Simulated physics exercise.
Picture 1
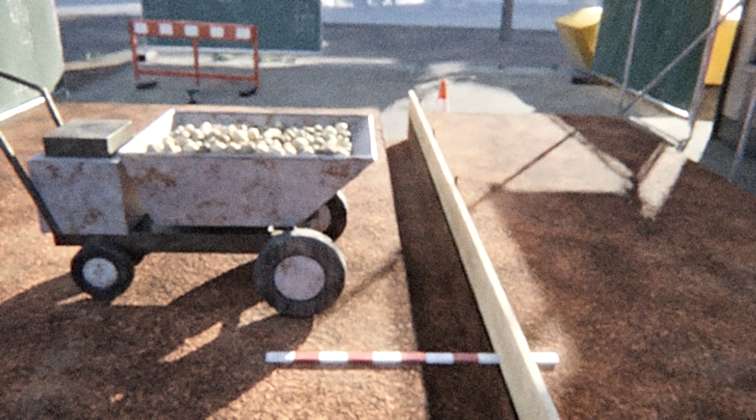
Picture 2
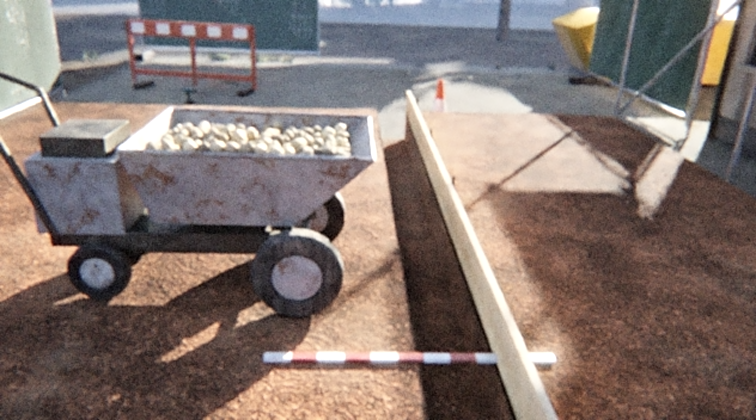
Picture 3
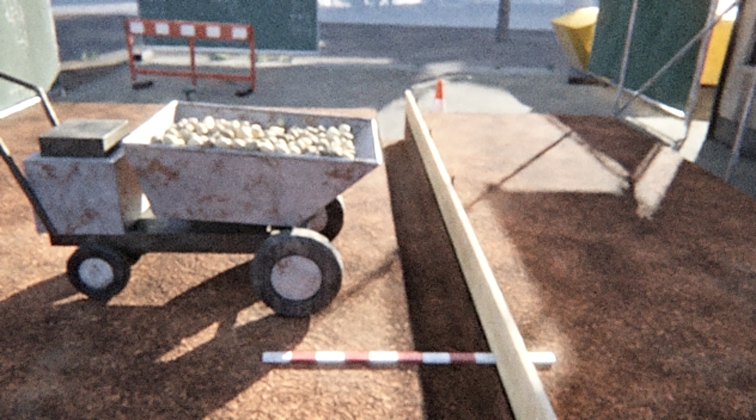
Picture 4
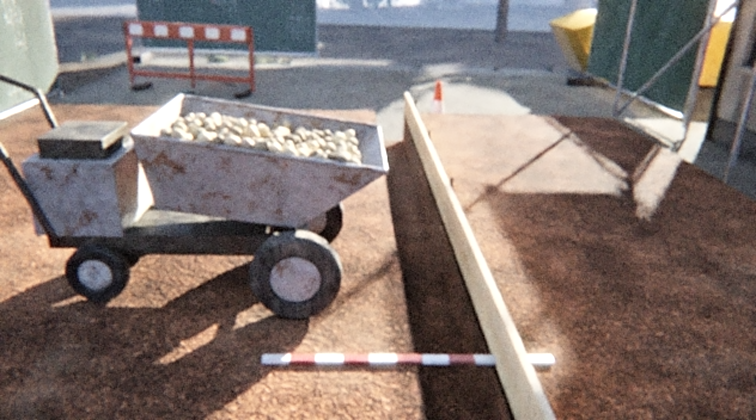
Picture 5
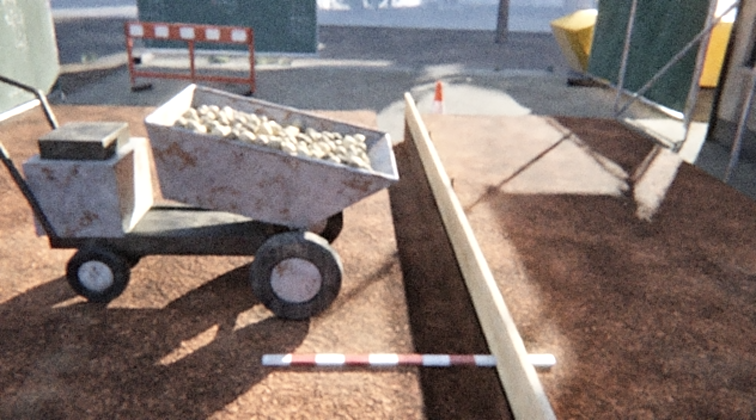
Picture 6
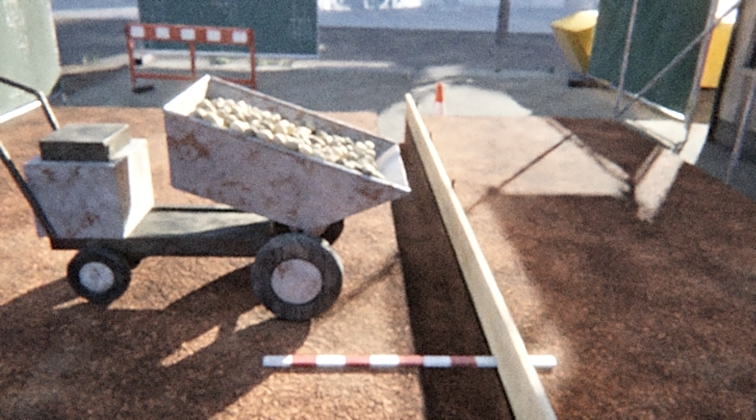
A rusty grey motor barrow heaped with pale rounded stones stands at the left of a sunlit building yard, seen from slightly above and side-on. A pale plank runs along a dark trench right of centre, with a red-and-white staff in front, an orange-and-white barrier behind and green panels beyond. The skip tilts steadily, its rear rising and its lip dipping rightward, while the wheels and camera stay virtually still.
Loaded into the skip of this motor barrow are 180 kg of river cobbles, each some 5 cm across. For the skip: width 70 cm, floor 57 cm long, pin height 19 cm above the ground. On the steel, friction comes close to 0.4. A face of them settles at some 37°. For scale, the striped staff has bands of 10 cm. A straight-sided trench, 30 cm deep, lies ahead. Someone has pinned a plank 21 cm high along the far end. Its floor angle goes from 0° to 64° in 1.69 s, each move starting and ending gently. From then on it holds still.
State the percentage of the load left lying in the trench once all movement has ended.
The share left there is about 93 per cent.
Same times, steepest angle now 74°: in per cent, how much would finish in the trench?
About 85 per cent would end up in the trench.
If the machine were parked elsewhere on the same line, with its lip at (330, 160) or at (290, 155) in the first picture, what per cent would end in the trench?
It comes to about 95 and 60 in a hundred.
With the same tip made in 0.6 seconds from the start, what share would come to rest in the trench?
Roughly 80% would finish there.
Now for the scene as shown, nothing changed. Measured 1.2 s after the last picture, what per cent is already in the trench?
I'd say near 35 per cent at that time.
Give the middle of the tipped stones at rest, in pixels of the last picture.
Their middle is at about (439, 312).
Then, 0.7 s after the last picture the floor is at 54°, 99 % in the skip, 1 % in the trench; the foremost stones are at (450, 248).
Then, 1.2 s after the last picture the floor is at 64°, 59 % in the skip, 37 % in the trench, 4 % past the trench; the foremost stones are at (530, 289).
Then, 1.5 s after the last picture the floor is at 64°, 30 % in the skip, 63 % in the trench, 7 % past the trench; the foremost stones are at (580, 308).
Then, 3.5 s after the last picture the floor is at 64°, 0 % in the skip, 93 % in the trench, 7 % past the trench; the foremost stones are at (591, 301).
